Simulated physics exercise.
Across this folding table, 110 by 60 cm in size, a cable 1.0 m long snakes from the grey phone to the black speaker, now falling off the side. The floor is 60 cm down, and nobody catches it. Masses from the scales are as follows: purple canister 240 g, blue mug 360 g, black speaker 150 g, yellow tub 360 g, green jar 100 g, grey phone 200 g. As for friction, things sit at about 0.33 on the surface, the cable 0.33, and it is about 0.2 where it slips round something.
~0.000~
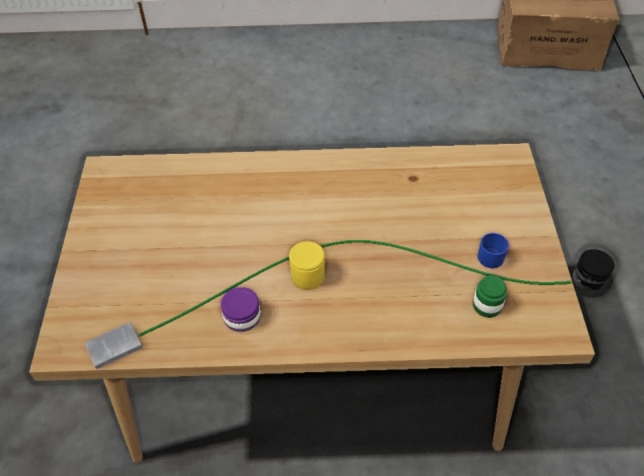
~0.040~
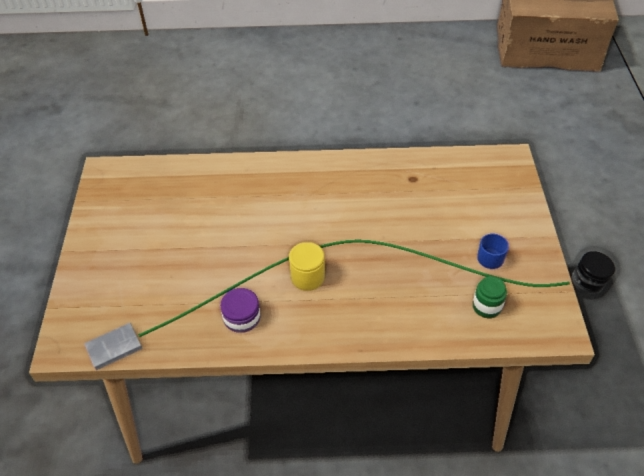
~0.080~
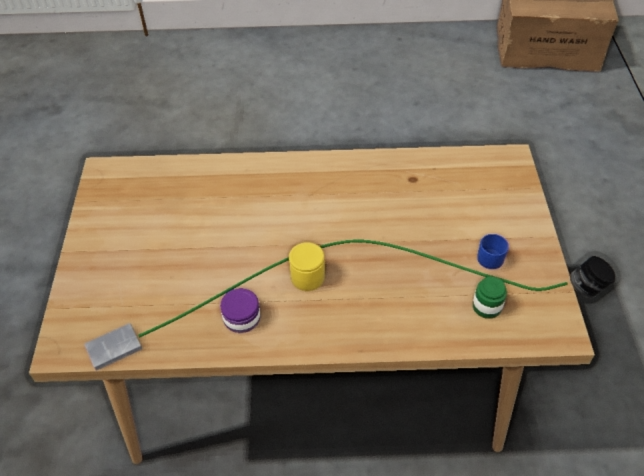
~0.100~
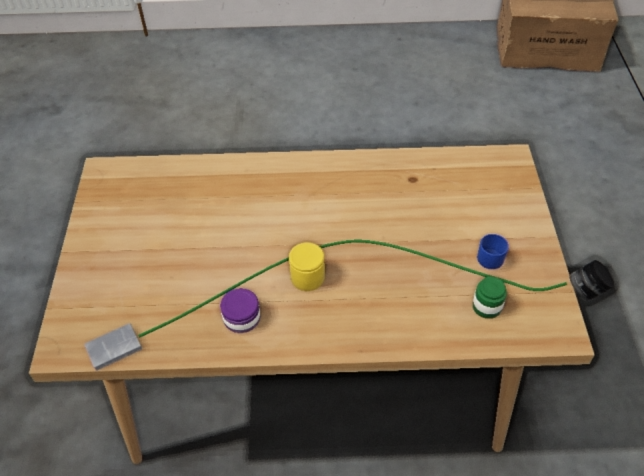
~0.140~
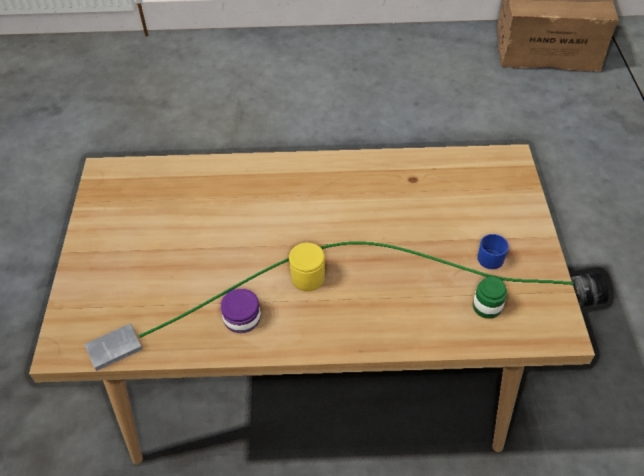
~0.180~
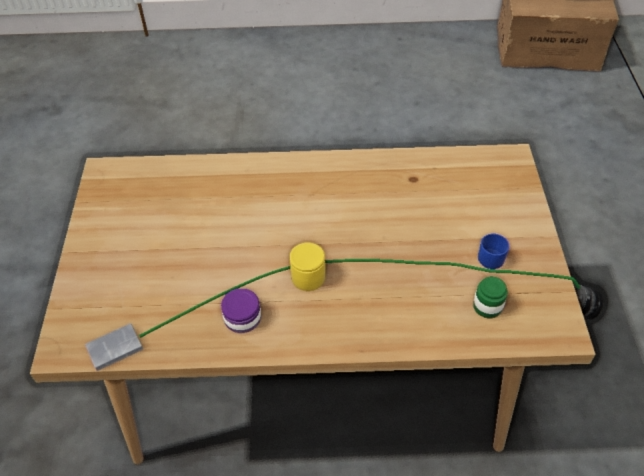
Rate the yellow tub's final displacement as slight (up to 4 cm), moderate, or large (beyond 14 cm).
Slight.
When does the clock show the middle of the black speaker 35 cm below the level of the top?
Never.
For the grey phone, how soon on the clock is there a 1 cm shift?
Grey phone 0.24 s.
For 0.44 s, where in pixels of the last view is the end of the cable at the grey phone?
At about pixel (176, 321).
At 0.4 s, the cable's tail end at (176, 321); black speaker over the edge, grey phone 8 cm off its start.
At 0.7 s, the cable's tail end at (188, 315); grey phone 10 cm off its start, black speaker over the edge.
At 0.9 s, the cable's tail end at (195, 312); grey phone 12 cm off its start at (170, 319), black speaker over the edge.
At 1.2 s, the cable's tail end at (201, 309); grey phone 13 cm off its start, black speaker over the edge.
At 2.4 s, the cable's tail end at (202, 309); yellow tub 1 cm off its start at (308, 258), grey phone 13 cm off its start at (177, 316), black speaker over the edge.
